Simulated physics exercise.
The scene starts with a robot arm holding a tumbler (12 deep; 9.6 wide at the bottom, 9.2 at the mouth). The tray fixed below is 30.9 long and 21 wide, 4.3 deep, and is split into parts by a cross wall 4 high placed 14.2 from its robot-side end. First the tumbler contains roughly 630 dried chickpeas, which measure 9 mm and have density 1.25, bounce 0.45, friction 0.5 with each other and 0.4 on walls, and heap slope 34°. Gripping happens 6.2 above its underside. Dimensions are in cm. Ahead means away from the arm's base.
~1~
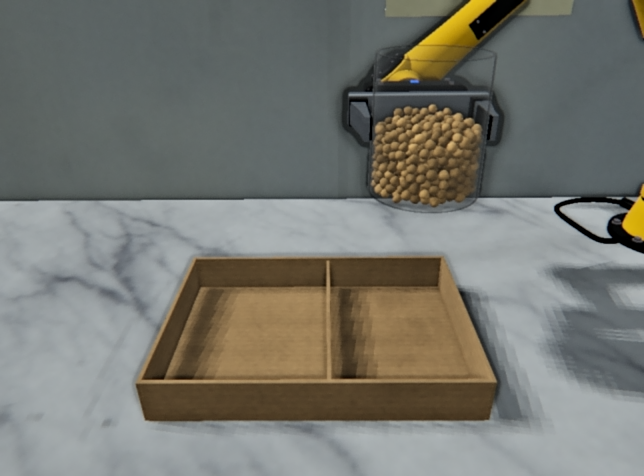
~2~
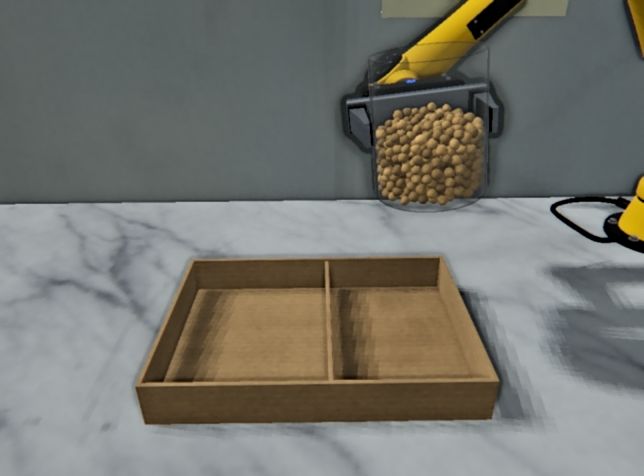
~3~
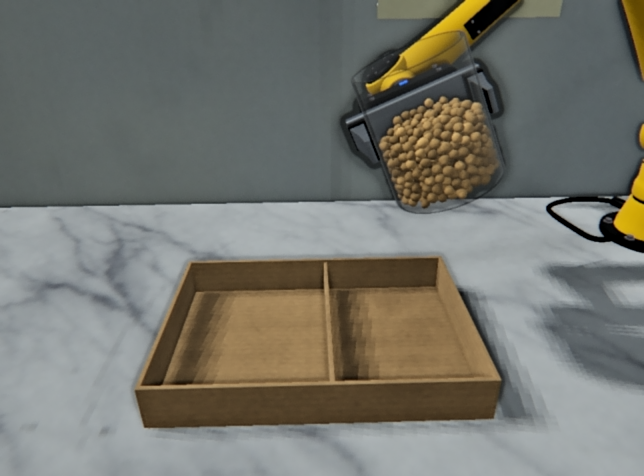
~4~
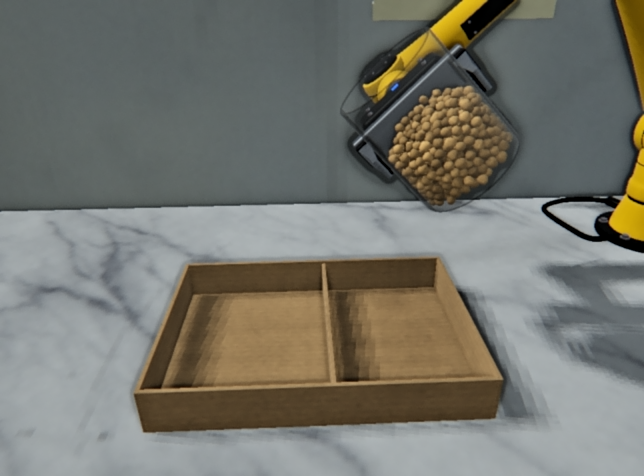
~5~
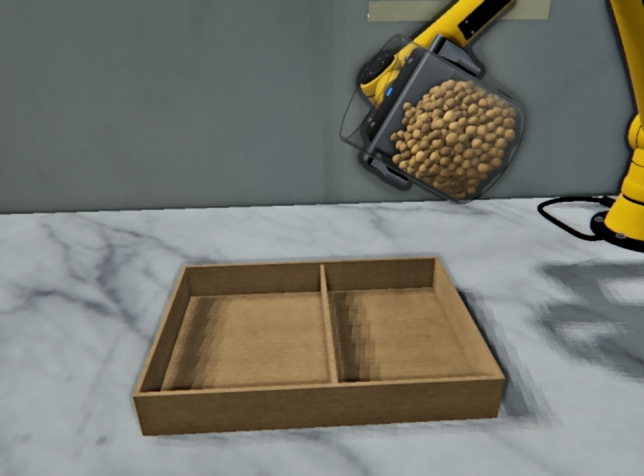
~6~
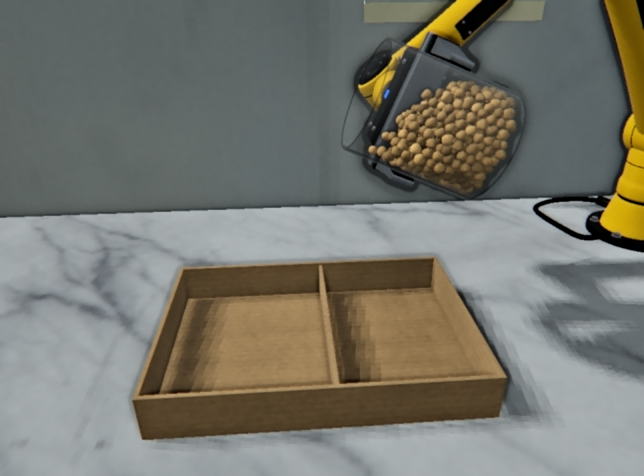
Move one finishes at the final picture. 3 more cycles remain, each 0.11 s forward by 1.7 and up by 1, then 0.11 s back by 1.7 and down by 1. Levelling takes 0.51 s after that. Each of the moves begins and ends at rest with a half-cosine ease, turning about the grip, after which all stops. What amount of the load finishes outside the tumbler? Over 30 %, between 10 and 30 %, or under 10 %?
Under 10 %.
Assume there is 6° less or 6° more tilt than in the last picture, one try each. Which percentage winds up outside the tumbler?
I'd say close to 0 and 5 per cent, in that order.
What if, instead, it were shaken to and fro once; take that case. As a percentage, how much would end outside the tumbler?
In that case some 0 per cent.
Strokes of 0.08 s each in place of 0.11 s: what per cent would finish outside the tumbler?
Estimate: Close to 10 percent.
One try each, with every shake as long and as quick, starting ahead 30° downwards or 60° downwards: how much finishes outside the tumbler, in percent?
You'd get about 0 per cent with the first setting and about 0 per cent with the second.
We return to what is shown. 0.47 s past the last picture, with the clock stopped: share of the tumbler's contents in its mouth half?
About 30 percent.
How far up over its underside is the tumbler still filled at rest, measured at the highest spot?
Around 9.0 cm up.
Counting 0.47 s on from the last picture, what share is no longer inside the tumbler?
About 0 in a hundred parts are out by then.
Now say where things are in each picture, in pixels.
The first frame shows tumbler middle at (428, 128), level; upper third of the load around (430, 135), from x 375 to 475, top at y 110; 628 in the tumbler.
The second frame shows tumbler middle at (428, 127), tilted 6° forward; upper third of the load around (435, 134), from x 380 to 480, top at y 105.
The third frame shows tumbler middle at (429, 126), tilted 23° forward; upper third of the load around (446, 129), from x 385 to 495, top at y 100.
The fourth frame shows tumbler middle at (429, 125), tilted 44° forward; upper third of the load around (458, 120), from x 395 to 505, top at y 90.
The fifth frame shows tumbler middle at (429, 123), tilted 61° forward; upper third of the load around (462, 111), from x 395 to 510, top at y 85.
The sixth frame shows tumbler middle at (429, 122), tilted 67° forward; upper third of the load around (466, 111), from x 375 to 510, top at y 85; 628 in the tumbler.
Then, 0.47 s after the last picture, tilted 67° forward, highest piece 25 above the table; 627 in the tumbler, 1 in the far-side part.
Then, 0.94 s after the last picture, tilted 29° forward, highest piece 28 above the table; 619 in the tumbler, 6 in the far-side part, 1 in the robot-side part, 2 in flight or on a rim.
Then, 1.37 s after the last picture, level, highest piece 27 above the table; 619 in the tumbler, 7 in the far-side part, 2 in the robot-side part.
Then, 2.42 s after the last picture, level, highest piece 27 above the table; 619 in the tumbler, 7 in the far-side part, 2 in the robot-side part.
Final count, 619 in the tumbler, 7 in the far-side part, 2 in the robot-side part. That is 1 % outside the tumbler.
